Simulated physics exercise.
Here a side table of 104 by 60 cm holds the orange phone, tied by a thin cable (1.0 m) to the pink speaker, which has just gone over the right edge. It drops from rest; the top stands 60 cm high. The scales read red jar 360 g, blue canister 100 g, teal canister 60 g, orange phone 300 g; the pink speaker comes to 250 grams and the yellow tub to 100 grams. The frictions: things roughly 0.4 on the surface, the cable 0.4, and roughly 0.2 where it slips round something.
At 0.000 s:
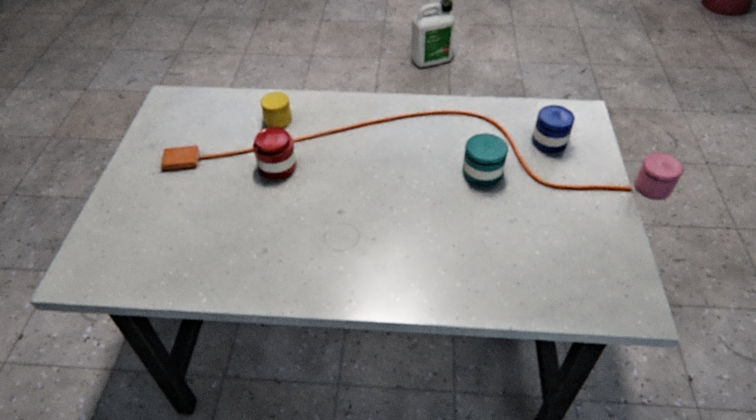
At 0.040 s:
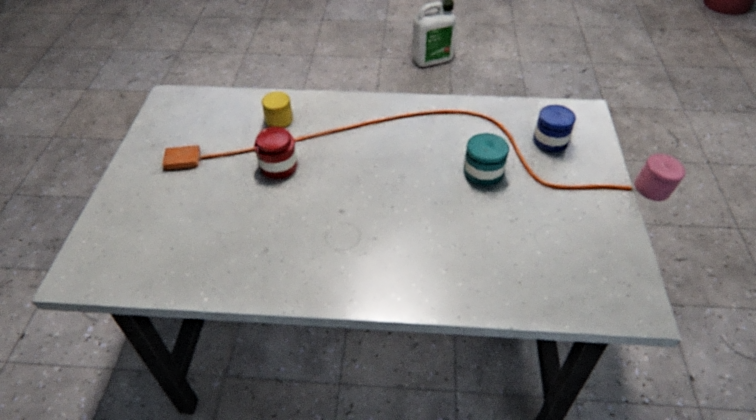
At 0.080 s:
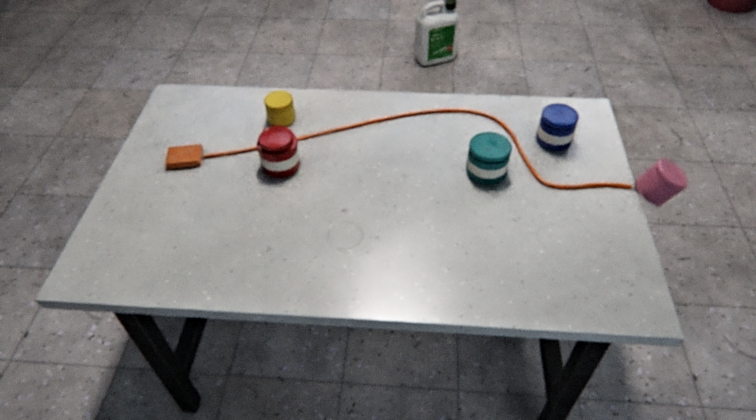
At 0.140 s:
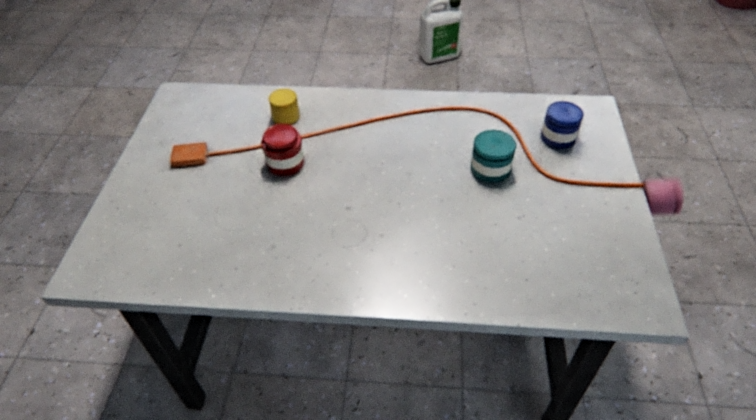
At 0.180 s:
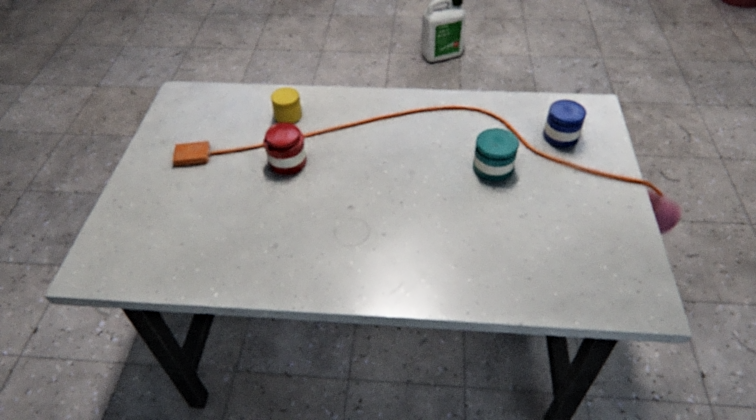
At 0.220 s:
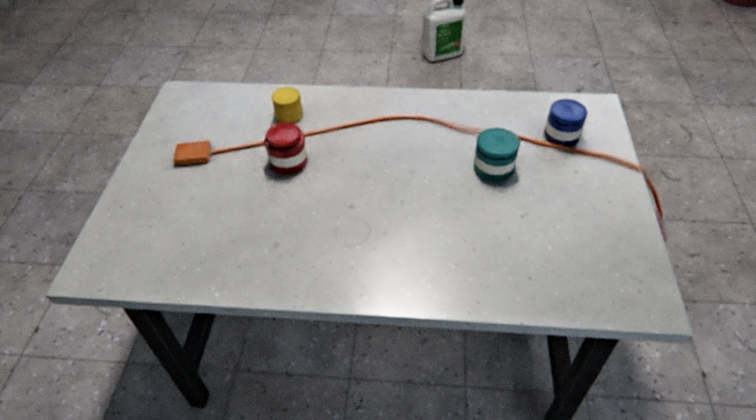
The video shows a pink cylinder tipping over the right edge of a pale table and dropping out of view below it, while the attached orange cable straightens somewhat and drapes over the edge as the canisters stay in place.
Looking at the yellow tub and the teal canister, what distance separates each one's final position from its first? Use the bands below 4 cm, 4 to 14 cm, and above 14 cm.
The yellow tub ends below 4 cm, the teal canister ends between 4 and 14 cm.
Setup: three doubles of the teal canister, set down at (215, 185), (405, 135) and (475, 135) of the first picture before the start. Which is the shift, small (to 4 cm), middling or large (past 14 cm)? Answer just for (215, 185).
Net shift there: Minor.
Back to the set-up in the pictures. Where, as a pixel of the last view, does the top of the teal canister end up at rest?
(504, 167).
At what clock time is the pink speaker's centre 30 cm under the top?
It happens at 1.20 seconds on the clock.
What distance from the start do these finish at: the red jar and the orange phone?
In the end the red jar has moved about 0 cm, while the orange phone has moved about 10 cm.
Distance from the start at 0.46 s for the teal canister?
Shift of the teal canister - 8 cm.
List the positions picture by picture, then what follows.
In the first picture, yellow tub (275, 100); teal canister (487, 146); cable runs through (580, 187) (513, 144) (436, 112) (344, 129).
In the second picture, pink speaker (665, 166); cable runs through (580, 187) (438, 112).
In the third picture, pink speaker (661, 182); cable runs through (580, 186) (440, 111).
In the fourth picture, pink speaker (661, 198); cable runs through (591, 183) (444, 108).
In the fifth picture, pink speaker (656, 213); cable runs through (616, 177) (447, 107).
In the sixth picture, yellow tub (286, 95); teal canister (498, 141); cable runs through (644, 176) (451, 126) (356, 124).
By 0.5 s, the cable's tail end at (232, 151); teal canister 7 cm off its start, pink speaker over the edge, orange phone 4 cm off its start.
By 0.7 s, the cable's tail end at (242, 150); teal canister 7 cm off its start, pink speaker over the edge, orange phone 6 cm off its start.
By 1.0 s, the cable's tail end at (246, 150); teal canister 7 cm off its start at (504, 167), orange phone 7 cm off its start at (226, 147), pink speaker over the edge.
By 1.2 s, the cable's tail end at (265, 148); teal canister 7 cm off its start, orange phone 11 cm off its start, pink speaker over the edge.
By 2.4 s, the cable's tail end at (269, 148); teal canister 7 cm off its start at (504, 167), yellow tub 0 cm off its start at (286, 95), orange phone 12 cm off its start at (249, 145), pink speaker over the edge.
